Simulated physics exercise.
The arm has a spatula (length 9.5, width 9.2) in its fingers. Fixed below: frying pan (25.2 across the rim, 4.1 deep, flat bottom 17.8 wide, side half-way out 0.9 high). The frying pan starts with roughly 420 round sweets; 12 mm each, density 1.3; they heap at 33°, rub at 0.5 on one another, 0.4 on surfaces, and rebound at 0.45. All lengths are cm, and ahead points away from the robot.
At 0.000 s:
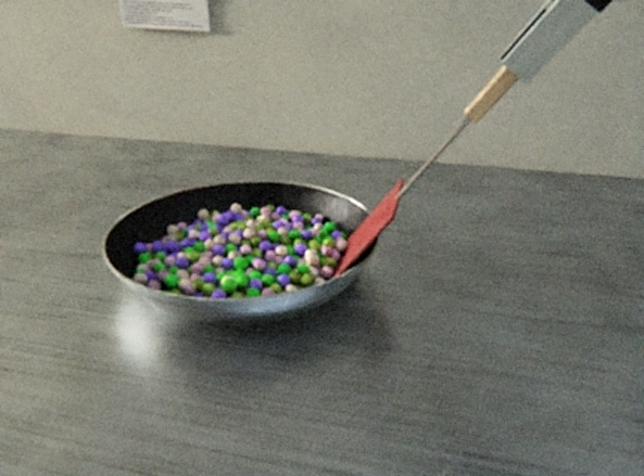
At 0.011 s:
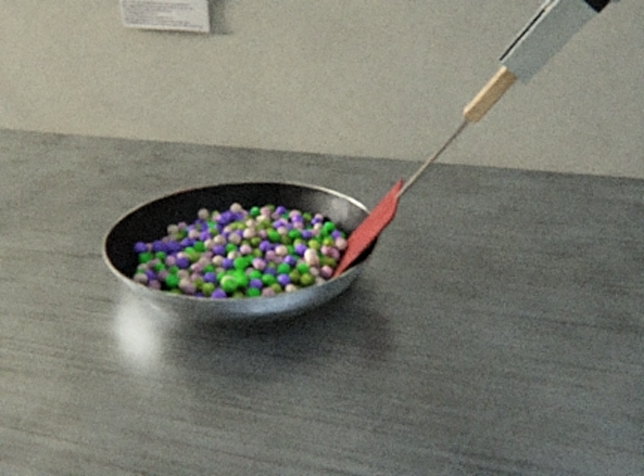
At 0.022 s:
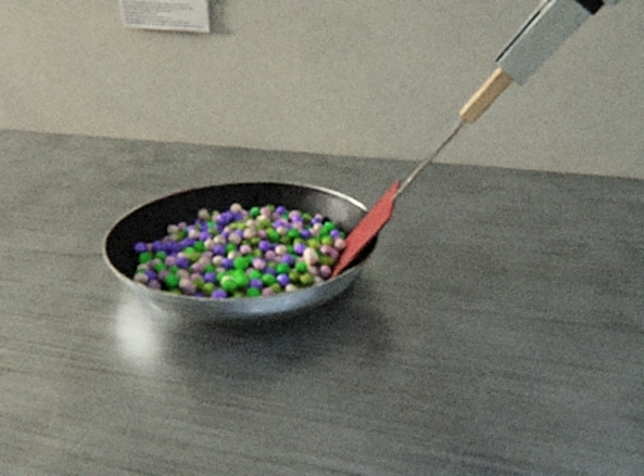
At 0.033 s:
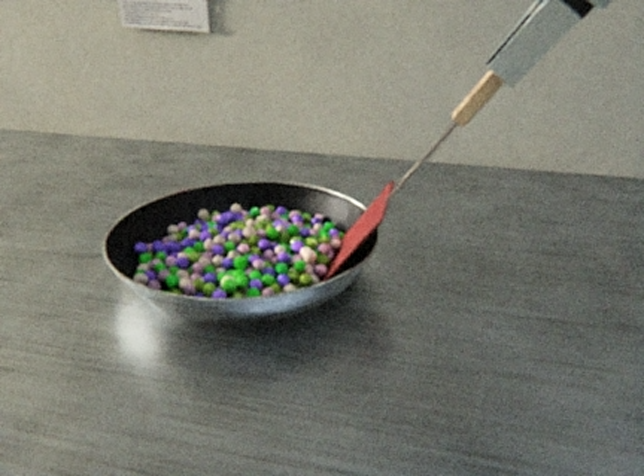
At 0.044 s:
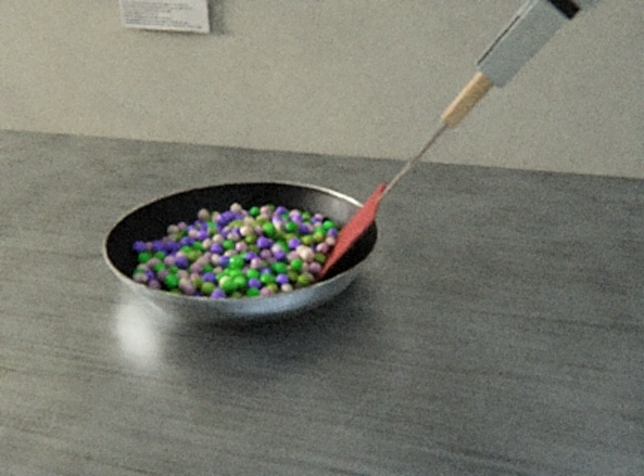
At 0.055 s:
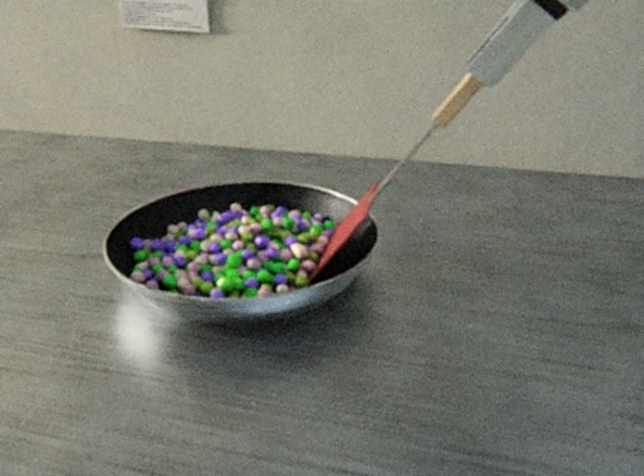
A robot arm slides a red spatula slowly left against colourful round sweets in a frying pan.
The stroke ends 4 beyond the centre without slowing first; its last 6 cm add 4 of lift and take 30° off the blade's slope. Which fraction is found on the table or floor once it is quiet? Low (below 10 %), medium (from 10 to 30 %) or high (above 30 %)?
A low share, below 10 %, ends on the table or floor.
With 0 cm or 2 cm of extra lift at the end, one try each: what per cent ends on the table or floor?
About 0 and 0 per cent.
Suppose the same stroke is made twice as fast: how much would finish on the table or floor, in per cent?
It would be near 15 per cent.
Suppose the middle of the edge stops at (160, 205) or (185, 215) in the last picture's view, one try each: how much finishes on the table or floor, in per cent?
Some 25 and 5 per cent.
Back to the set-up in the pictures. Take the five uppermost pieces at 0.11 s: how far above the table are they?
About 4 cm.
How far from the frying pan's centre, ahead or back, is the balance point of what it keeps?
Some 4.0 cm ahead.
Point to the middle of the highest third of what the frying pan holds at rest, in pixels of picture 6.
At about (173, 231).
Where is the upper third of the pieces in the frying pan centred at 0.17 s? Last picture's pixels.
Near (220, 233).
By 0.11 s, sloping 55°, highest piece 5 above the table; 423 in the frying pan.
By 0.17 s, sloping 41°, highest piece 6 above the table; 423 in the frying pan.
By 0.39 s, sloping 25°, highest piece 5 above the table; 419 in the frying pan, 1 on the table or floor, 3 on the blade or in flight.
By 1.44 s, sloping 25°, highest piece 5 above the table; 418 in the frying pan, 5 on the table or floor.
Final count, 418 in the frying pan, 5 on the table or floor. That is 1 % on the table or floor.
